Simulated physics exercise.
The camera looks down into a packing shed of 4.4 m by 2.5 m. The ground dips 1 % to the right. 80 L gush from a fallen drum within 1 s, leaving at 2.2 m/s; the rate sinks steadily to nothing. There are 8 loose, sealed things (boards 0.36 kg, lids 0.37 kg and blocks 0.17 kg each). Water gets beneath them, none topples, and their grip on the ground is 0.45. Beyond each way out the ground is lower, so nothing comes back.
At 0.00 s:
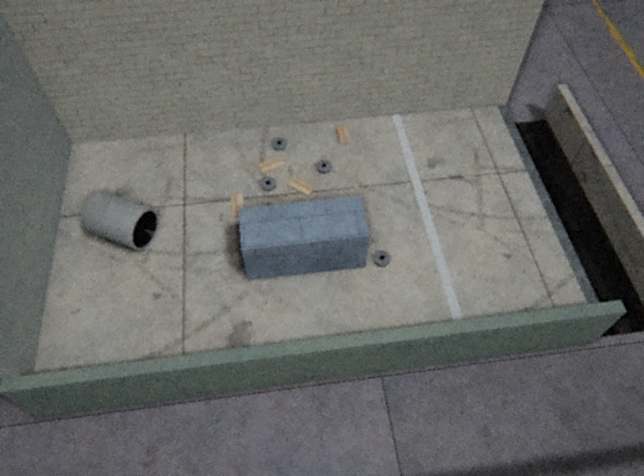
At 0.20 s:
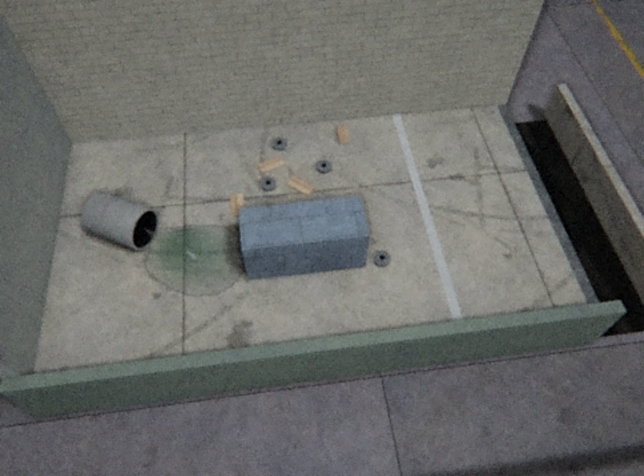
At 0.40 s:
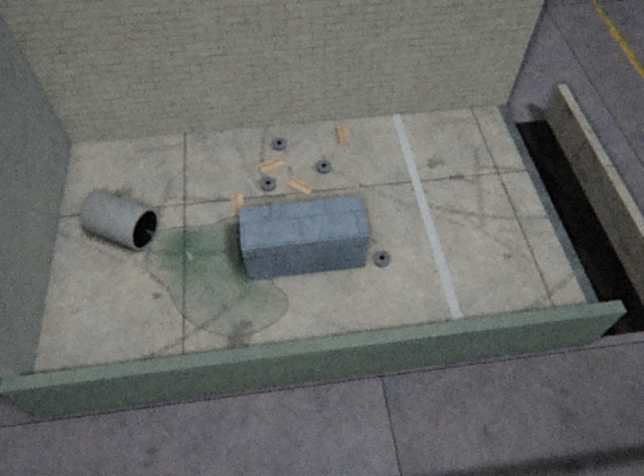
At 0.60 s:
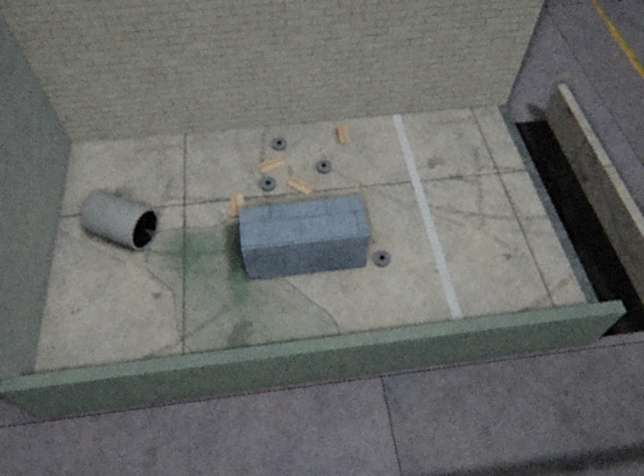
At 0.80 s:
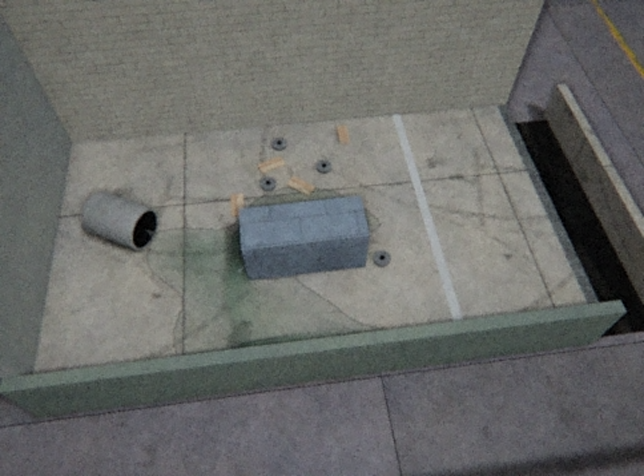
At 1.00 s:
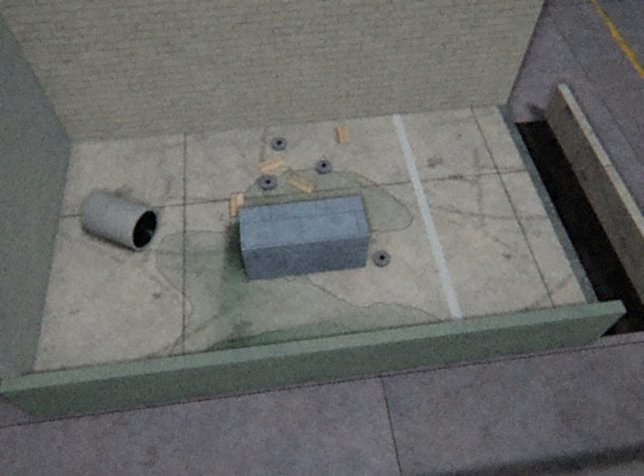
The clip shows a walled concrete floor with a grey pipe, a blue-grey block and small scattered pieces; greenish water spreads from the pipe's mouth toward the front wall, then around both sides of the block, while the objects stay put.
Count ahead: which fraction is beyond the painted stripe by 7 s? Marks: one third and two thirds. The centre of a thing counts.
It is under a third.
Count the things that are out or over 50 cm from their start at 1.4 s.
By then 0.
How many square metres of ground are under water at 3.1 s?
About 6.0 m2.
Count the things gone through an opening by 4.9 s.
I count 0.
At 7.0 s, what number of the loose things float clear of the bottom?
I count 0.
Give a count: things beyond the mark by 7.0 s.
That makes 1.
After 1.4 s 0 of 8 are over the mark; 1 afloat.
After 3.1 s 0 of 8 are over the mark; 0 afloat.
After 4.9 s 1 of 8 are over the mark; 0 afloat.
After 7.0 s 1 of 8 are over the mark; 0 afloat.
